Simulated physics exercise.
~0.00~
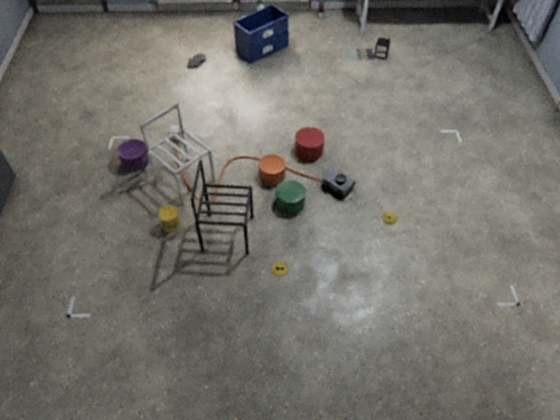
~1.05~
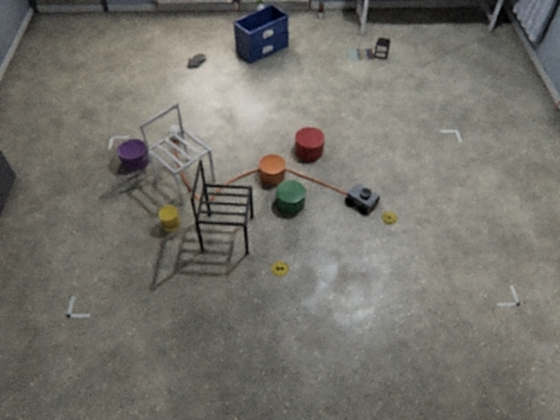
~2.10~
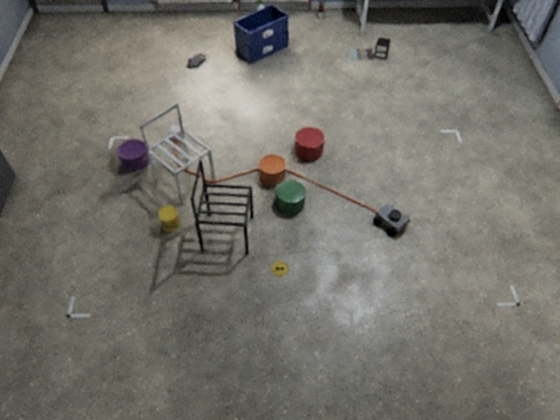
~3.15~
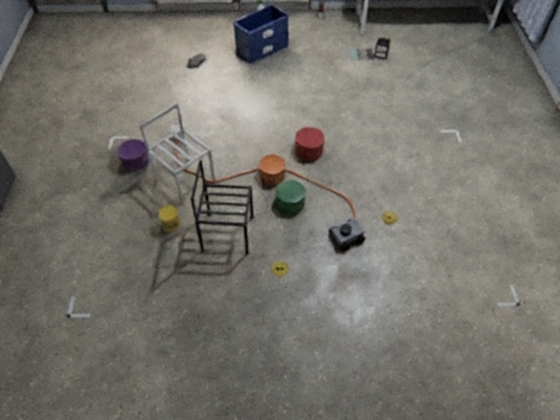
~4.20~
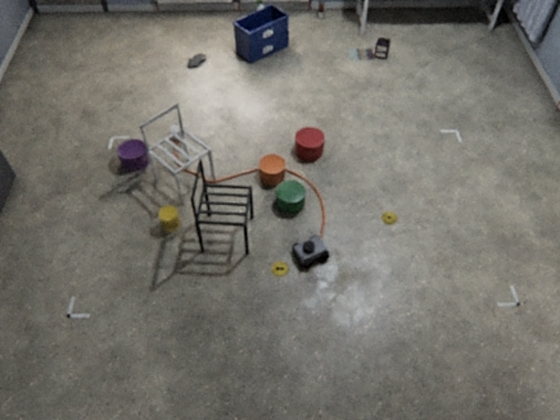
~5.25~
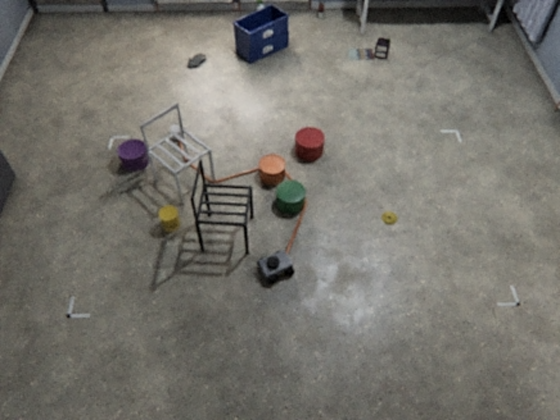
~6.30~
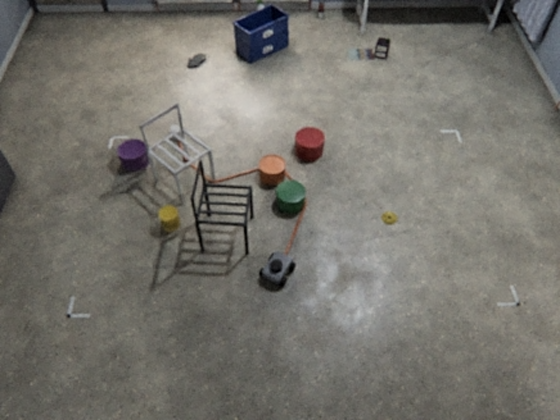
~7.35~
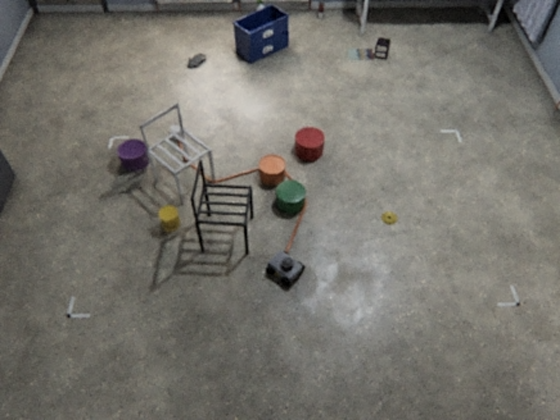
In this clip, a small dark cart trailing an orange lead among chairs and colored tubs rolls right and down to one yellow mark, then left and slightly down to another, where it turns and stays, the lead bent around the unmoved green tub.
